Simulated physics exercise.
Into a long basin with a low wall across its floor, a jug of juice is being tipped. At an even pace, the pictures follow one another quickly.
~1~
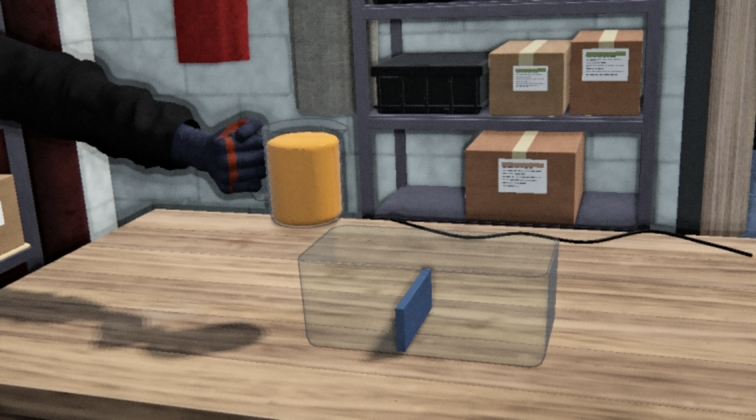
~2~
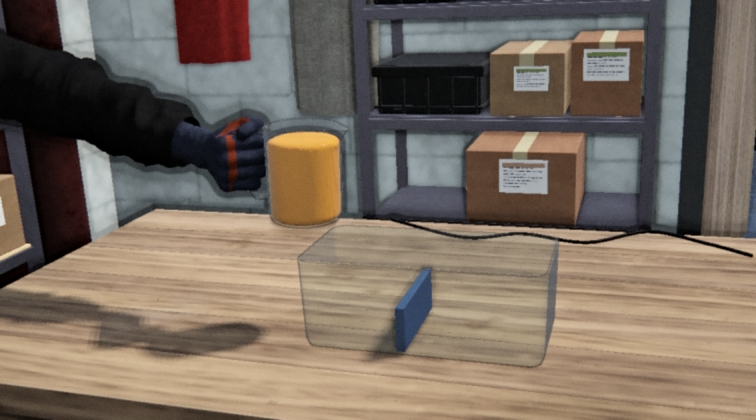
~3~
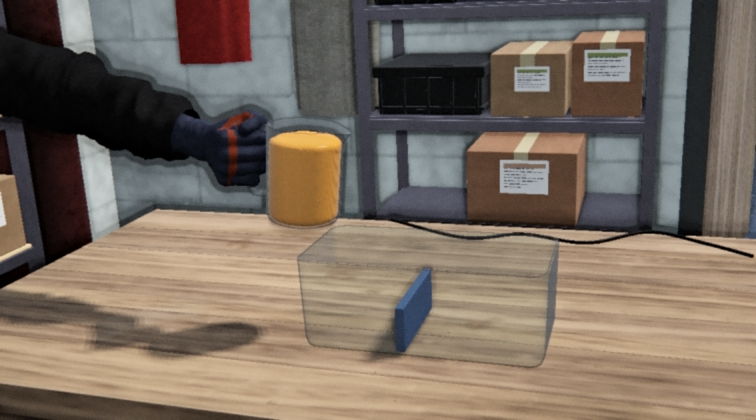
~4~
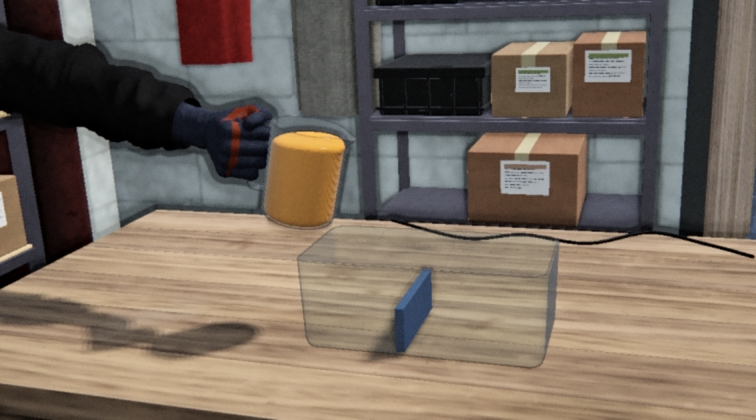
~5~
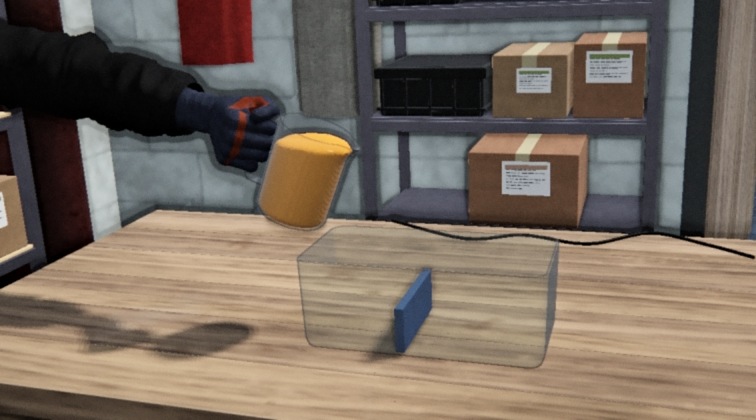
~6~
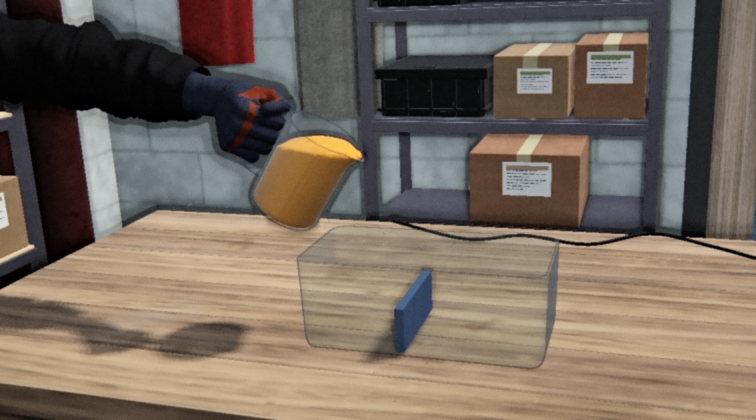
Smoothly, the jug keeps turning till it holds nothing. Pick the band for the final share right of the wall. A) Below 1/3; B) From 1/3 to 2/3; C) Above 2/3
Below 1/3.
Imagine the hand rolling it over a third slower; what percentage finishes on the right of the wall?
Roughly 20 in a hundred.
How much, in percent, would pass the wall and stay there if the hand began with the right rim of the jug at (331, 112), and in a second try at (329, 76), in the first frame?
First try 5 %, second try 25 %.
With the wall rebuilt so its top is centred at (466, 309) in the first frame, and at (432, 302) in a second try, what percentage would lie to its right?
About 10 % and 5 %.
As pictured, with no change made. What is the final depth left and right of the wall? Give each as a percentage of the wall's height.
It settles around 50 on the left side and around 10 on the right side.
A moment on, the tilt is 91° and 67 per cent is still to pour, 11 is left of the wall and 5 right of it.
Next, the tilt is 96° and 29 per cent is still to pour, 47 is left of the wall and 12 right of it.
Then the tilt is 96° and 11 per cent is still to pour, 65 is left of the wall and 20 right of it.
Later the tilt is 96° and 4 per cent is still to pour, 74 is left of the wall and 20 right of it.
In the end 79 per cent lies left of the wall, 20 right of it and 1 outside.
